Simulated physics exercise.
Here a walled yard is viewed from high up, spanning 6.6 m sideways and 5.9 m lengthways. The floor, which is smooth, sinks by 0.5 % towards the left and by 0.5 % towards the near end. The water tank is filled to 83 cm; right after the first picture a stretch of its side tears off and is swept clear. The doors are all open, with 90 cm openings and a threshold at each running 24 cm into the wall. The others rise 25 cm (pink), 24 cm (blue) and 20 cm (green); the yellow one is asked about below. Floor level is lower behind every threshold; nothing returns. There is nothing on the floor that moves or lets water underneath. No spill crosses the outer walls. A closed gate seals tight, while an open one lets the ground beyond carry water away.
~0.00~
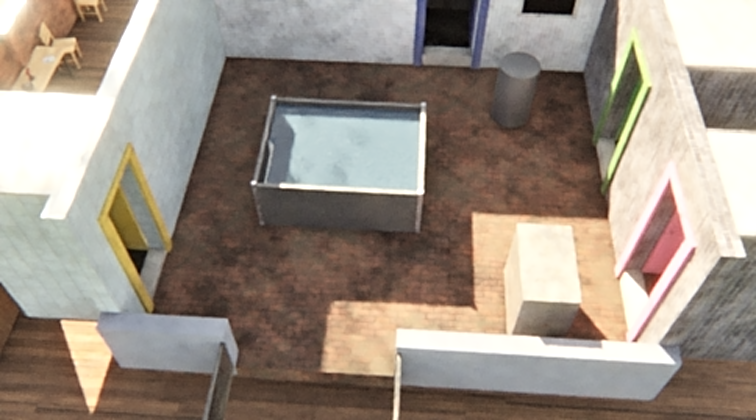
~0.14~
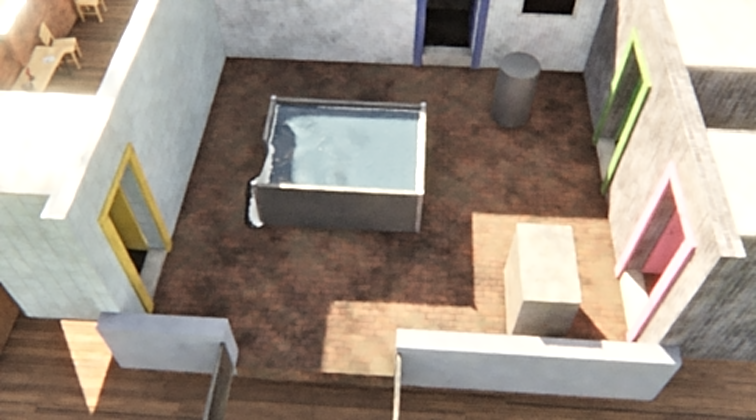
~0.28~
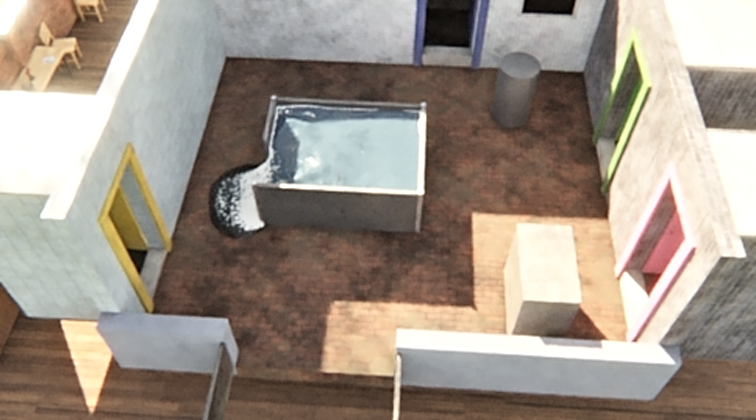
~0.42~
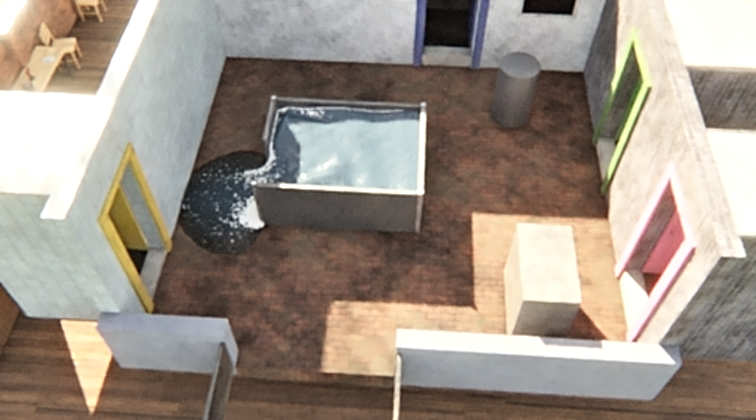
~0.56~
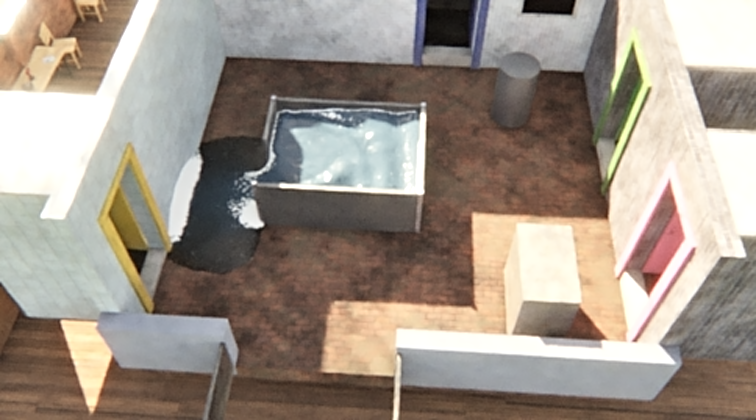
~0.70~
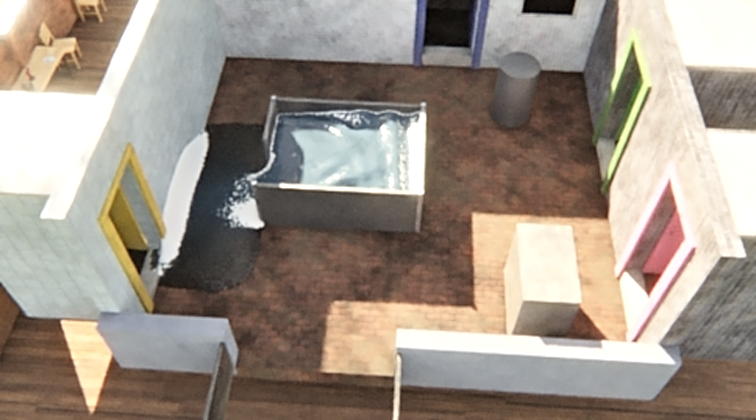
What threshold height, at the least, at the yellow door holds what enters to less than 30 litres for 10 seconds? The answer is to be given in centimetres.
A height of roughly 19 cm.
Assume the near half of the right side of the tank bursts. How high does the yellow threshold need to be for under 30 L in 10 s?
That way, roughly 7.5 cm.
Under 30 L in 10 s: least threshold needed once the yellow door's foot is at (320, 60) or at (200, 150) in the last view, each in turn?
About 9.0 and 23 cm.
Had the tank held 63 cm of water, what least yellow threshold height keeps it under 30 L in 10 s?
13.5 cm.
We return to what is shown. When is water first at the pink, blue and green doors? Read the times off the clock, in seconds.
Pink = 5.0 s, blue = 3.0 s, green = 5.5 s.
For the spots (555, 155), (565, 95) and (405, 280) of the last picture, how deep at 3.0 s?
First spot about 0 cm, second about 0 cm, third about 3 cm.
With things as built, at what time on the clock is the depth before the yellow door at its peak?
Crest at t of about 1.4 s.
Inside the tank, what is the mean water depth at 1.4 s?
The mean depth is about 58 cm.
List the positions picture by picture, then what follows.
The water tank at (343, 147) is whole and still, 83 cm deep; the yellow door at (140, 238) is dry, in the first picture.
The gap is at (267, 188), the front 0.3 m out at (251, 192); the back of the water tank holds 83 cm, in the second picture.
The front is at (215, 199), 0.9 m from the gap at (267, 189); 0.9 m2 of floor is wet, 83 cm left at the back, in the third picture.
The front is at (181, 209), 1.3 m from the gap at (267, 189); 1.9 m2 of floor is wet, 83 cm left at the back, in the fourth picture.
The front is at (168, 251), 1.5 m from the gap at (267, 189); 2.9 m2 of floor is wet, 80 cm left at the back, in the fifth picture.
The front is at (160, 279), 1.7 m from the gap at (267, 189); 3.4 m2 of floor is wet, 71 cm left at the back; water is at the yellow door at (140, 238), in the sixth picture.
After 1.4 s water covers 15 % of the floor, deepest (55 cm) near (185, 197); 23 cm at the yellow door, 10 litres in over its 11 cm threshold.
After 3.0 s water covers 45 % of the floor, deepest (37 cm) near (148, 320); 17 cm at the yellow door, 64 litres in over its 11 cm threshold.
After 10.0 s water covers 100 % of the floor, deepest (14 cm) near (426, 219); 9 cm at the yellow door, 111 litres in over its 11 cm threshold.
At the yellow door as built, the water arrived by 0.7 s and peaked near 23 cm at 1.4 s.
With a threshold of 17 cm, 43 litres would have come in within the 10 s; with 23 cm, 11 litres. So under 30 litres takes about 19 cm.
